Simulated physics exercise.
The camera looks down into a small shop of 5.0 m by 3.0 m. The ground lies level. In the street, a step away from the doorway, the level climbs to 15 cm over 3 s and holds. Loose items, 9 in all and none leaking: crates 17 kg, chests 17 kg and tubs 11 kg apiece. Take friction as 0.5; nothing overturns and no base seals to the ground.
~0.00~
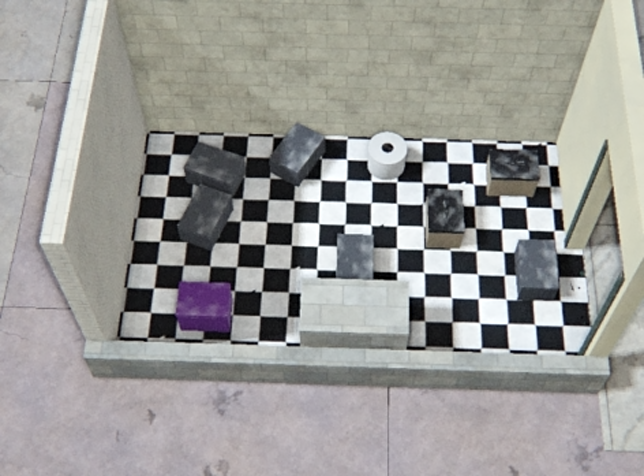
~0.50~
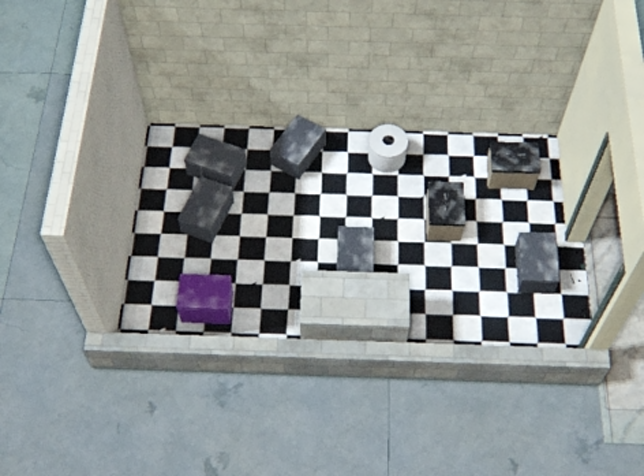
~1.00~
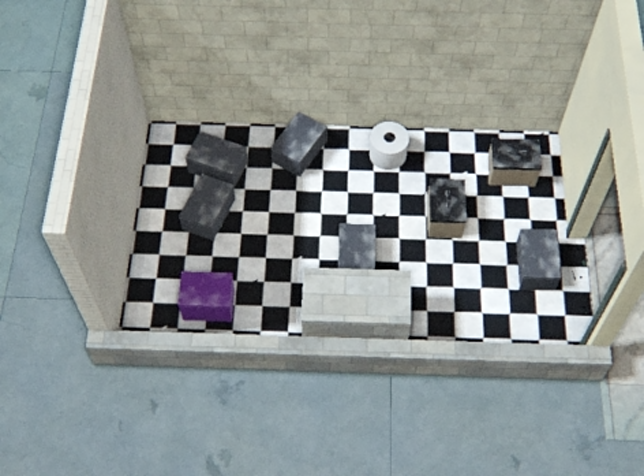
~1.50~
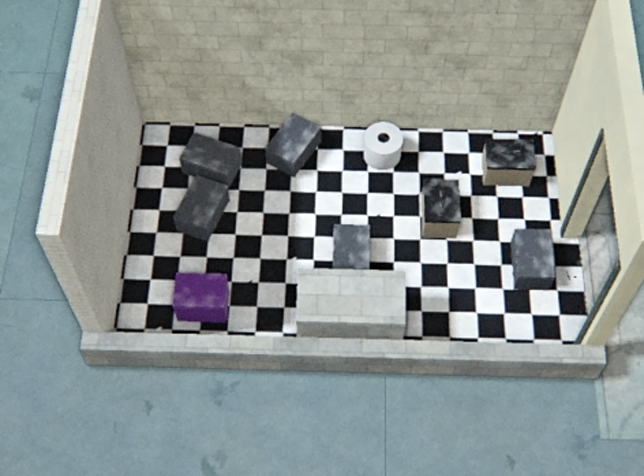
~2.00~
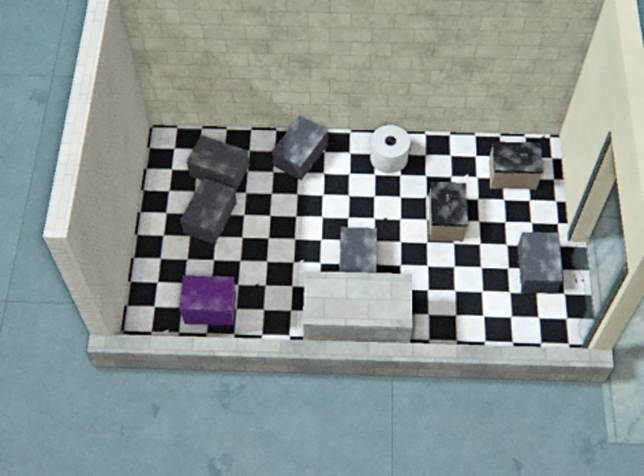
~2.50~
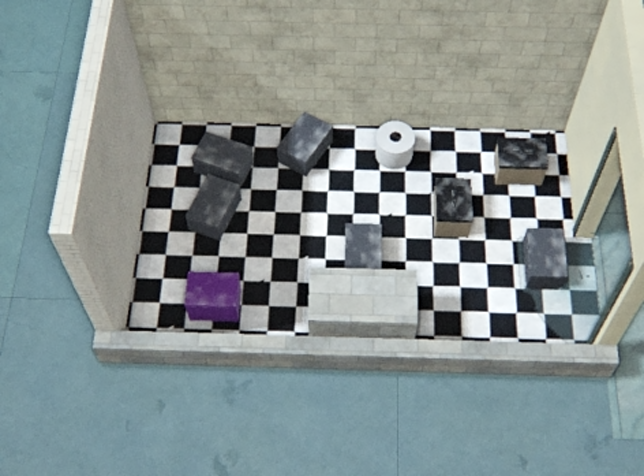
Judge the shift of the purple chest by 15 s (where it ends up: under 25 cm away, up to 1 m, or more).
Purple chest moves a short way.
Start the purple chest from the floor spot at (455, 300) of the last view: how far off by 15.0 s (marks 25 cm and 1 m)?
It gets carried off.
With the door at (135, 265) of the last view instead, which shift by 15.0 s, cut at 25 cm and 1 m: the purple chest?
In that case the purple chest gets carried off.
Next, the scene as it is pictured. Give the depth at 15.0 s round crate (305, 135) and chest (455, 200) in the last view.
Roughly 13 and 13 cm.
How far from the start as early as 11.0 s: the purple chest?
Roughly 0 cm by then.
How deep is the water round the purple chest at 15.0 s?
About 11 cm.
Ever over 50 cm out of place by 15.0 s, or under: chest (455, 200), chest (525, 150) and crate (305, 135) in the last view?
In turn: Over, less, over.
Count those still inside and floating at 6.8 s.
At that moment 1.
After 3.5 s the purple chest is near (212, 289), 0.0 m from its start, aground; 0 afloat.
After 6.8 s the purple chest is near (212, 289), 0.0 m from its start, aground; 1 afloat.
After 11.0 s the purple chest is near (212, 289), 0.0 m from its start, aground; 3 afloat.
After 15.0 s the purple chest is near (246, 319), 0.5 m from its start, afloat; 7 afloat.
